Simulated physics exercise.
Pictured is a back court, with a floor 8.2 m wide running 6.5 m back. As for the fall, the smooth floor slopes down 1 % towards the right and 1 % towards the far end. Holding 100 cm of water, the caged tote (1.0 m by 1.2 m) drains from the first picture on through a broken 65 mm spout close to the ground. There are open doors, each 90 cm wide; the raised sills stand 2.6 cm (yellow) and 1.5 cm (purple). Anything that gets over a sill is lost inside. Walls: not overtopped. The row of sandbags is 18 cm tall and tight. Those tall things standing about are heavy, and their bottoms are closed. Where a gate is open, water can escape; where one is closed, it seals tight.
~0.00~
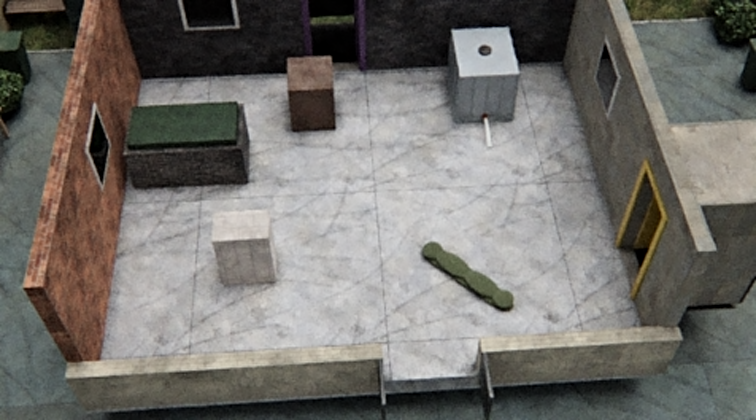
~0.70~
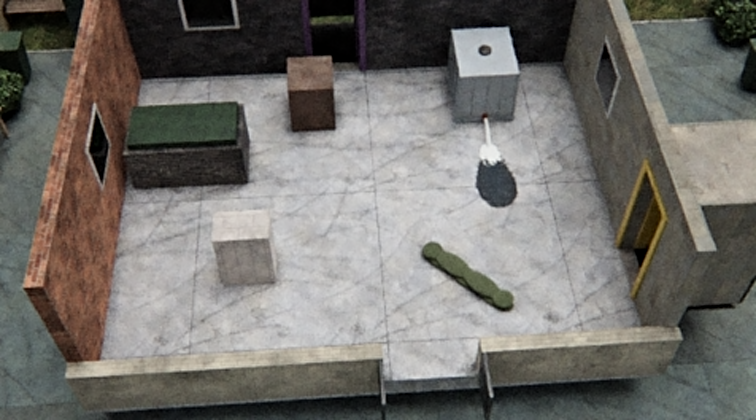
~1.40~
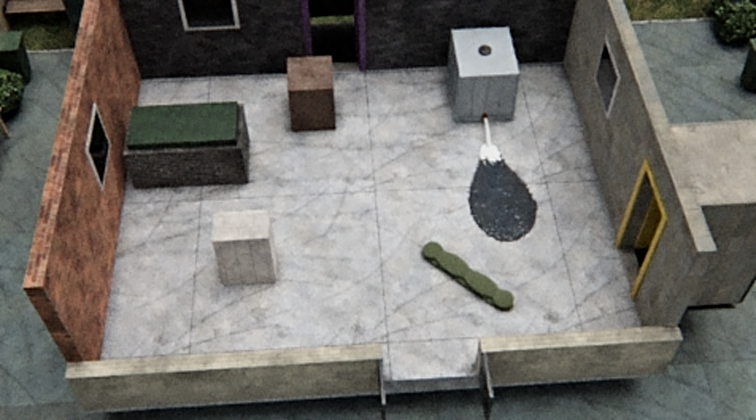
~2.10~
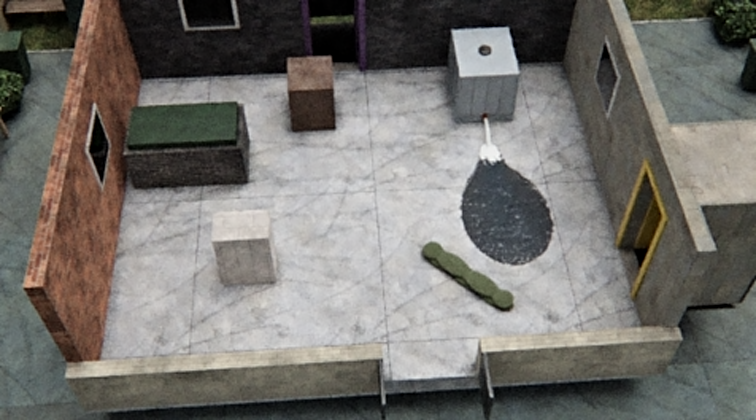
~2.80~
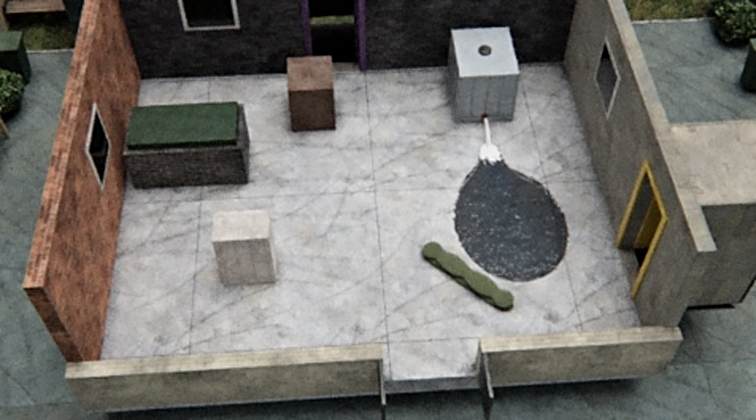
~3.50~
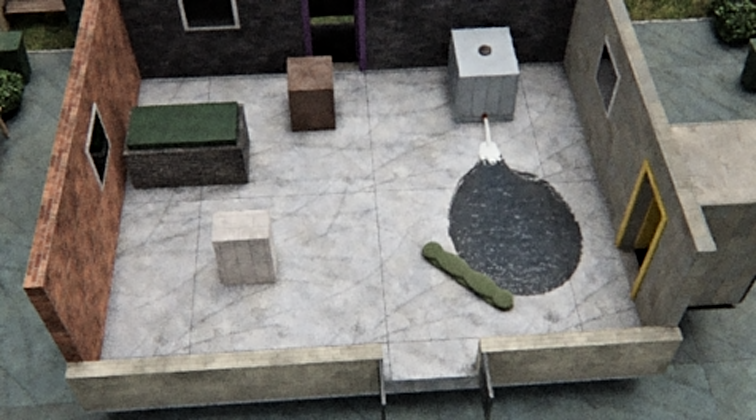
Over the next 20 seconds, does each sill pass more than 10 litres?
Yellow door - no, purple door - no.
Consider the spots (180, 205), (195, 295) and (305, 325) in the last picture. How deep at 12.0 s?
Around 0.0 cm, 0.0 cm and 0.0 cm.
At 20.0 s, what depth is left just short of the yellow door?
A ruler would show around 3.0 cm.
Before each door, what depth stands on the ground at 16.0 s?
Yellow 3.0 cm, purple 0.0 cm.
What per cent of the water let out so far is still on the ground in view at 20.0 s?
Roughly 100 per cent.
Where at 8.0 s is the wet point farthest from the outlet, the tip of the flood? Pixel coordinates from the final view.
The farthest wet point sits close to (609, 322).
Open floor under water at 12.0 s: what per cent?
Roughly 20 per cent of the floor is wet.
After 5.0 s water covers 10 % of the floor and is deepest (2 cm) near (493, 154); yellow door not reached, purple door not reached.
After 8.0 s water covers 15 % of the floor and is deepest (2 cm) near (493, 154); yellow door 2 cm at the sill, 0 L in, purple door not reached.
After 12.0 s water covers 20 % of the floor and is deepest (2 cm) near (618, 273); yellow door 2.5 cm at the sill, 0 L in, purple door not reached.
After 16.0 s water covers 25 % of the floor and is deepest (3 cm) near (620, 282); yellow door 2.8 cm at the sill, 0 L in, purple door not reached.
After 20.0 s water covers 30 % of the floor and is deepest (4 cm) near (557, 62); yellow door 2.9 cm at the sill, 1 L in, purple door not reached.
